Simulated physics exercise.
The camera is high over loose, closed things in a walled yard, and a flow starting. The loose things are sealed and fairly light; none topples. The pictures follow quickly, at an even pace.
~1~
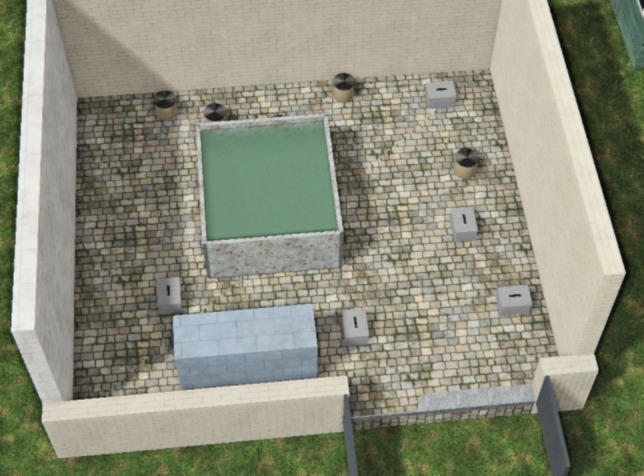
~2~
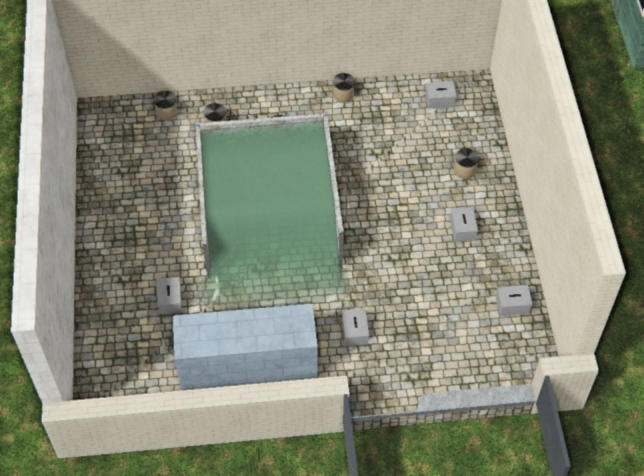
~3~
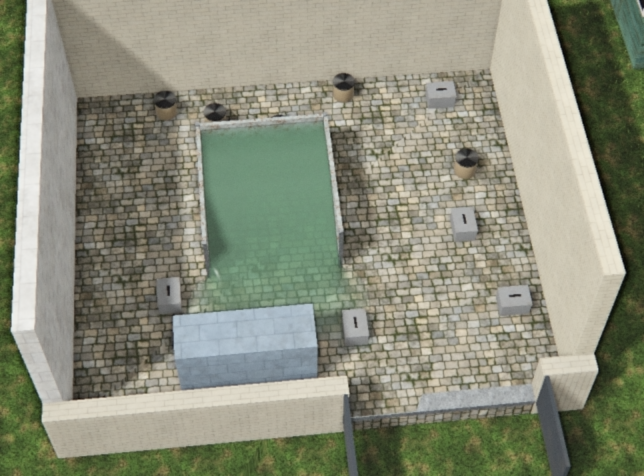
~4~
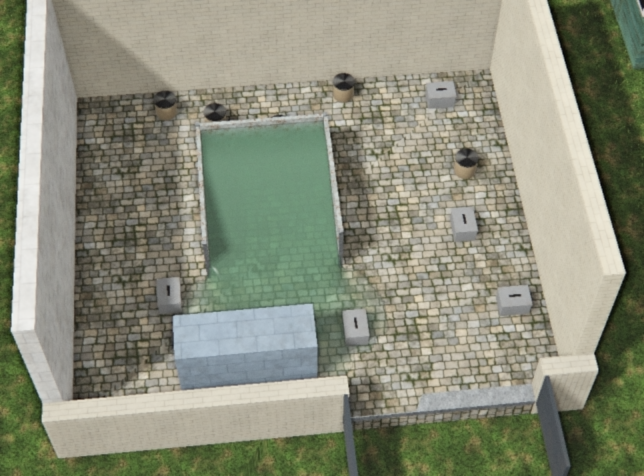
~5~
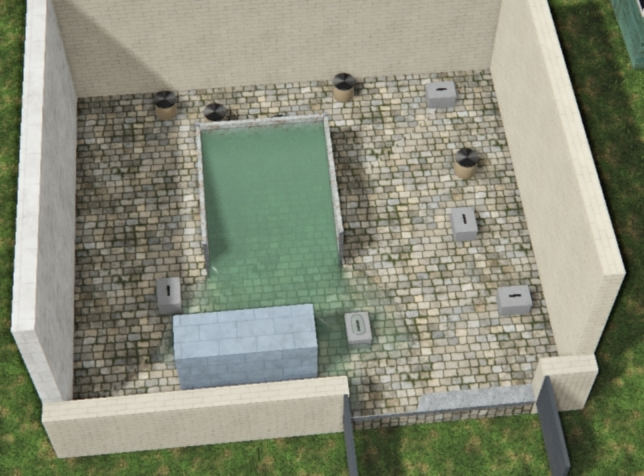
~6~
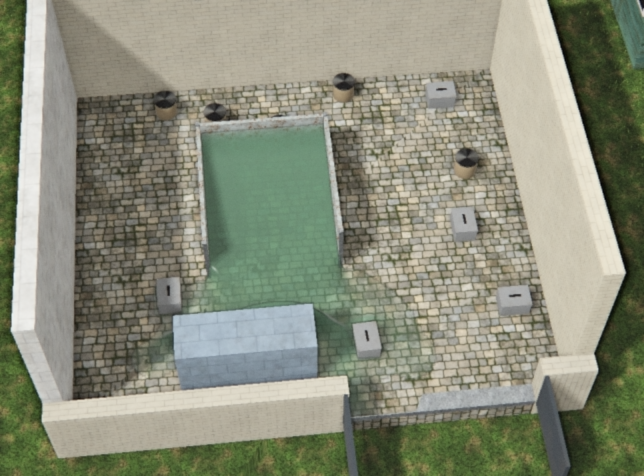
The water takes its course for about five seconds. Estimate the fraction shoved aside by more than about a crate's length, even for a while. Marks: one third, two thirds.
That comes to from one to two thirds.
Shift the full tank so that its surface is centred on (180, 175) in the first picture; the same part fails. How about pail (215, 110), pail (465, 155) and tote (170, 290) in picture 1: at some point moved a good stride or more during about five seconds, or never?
One after the other: Less than that, moved that far, yes.
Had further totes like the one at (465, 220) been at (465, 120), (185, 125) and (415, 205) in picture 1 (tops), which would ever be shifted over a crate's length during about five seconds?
In turn: No, no, short of that.
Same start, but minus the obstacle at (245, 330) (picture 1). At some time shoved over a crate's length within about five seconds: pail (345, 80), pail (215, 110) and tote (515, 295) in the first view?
In turn: No, shifted that much, shifted that much.
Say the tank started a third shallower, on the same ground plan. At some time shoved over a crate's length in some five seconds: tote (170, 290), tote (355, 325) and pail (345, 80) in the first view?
In that order: Yes, that far or more, not that far.
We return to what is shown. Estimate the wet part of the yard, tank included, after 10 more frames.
Roughly 50 per cent.
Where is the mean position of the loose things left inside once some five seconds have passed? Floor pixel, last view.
Roughly at (354, 151).
A moment on, 1 of 10 are well off their spots; 0 afloat.
Next, 2 of 10 are well off their spots; 0 afloat.
Later, 3 of 10 are well off their spots; 1 afloat.
In the end, 6 of 10 are well off their spots, and 6 have been at some point; 0 afloat.
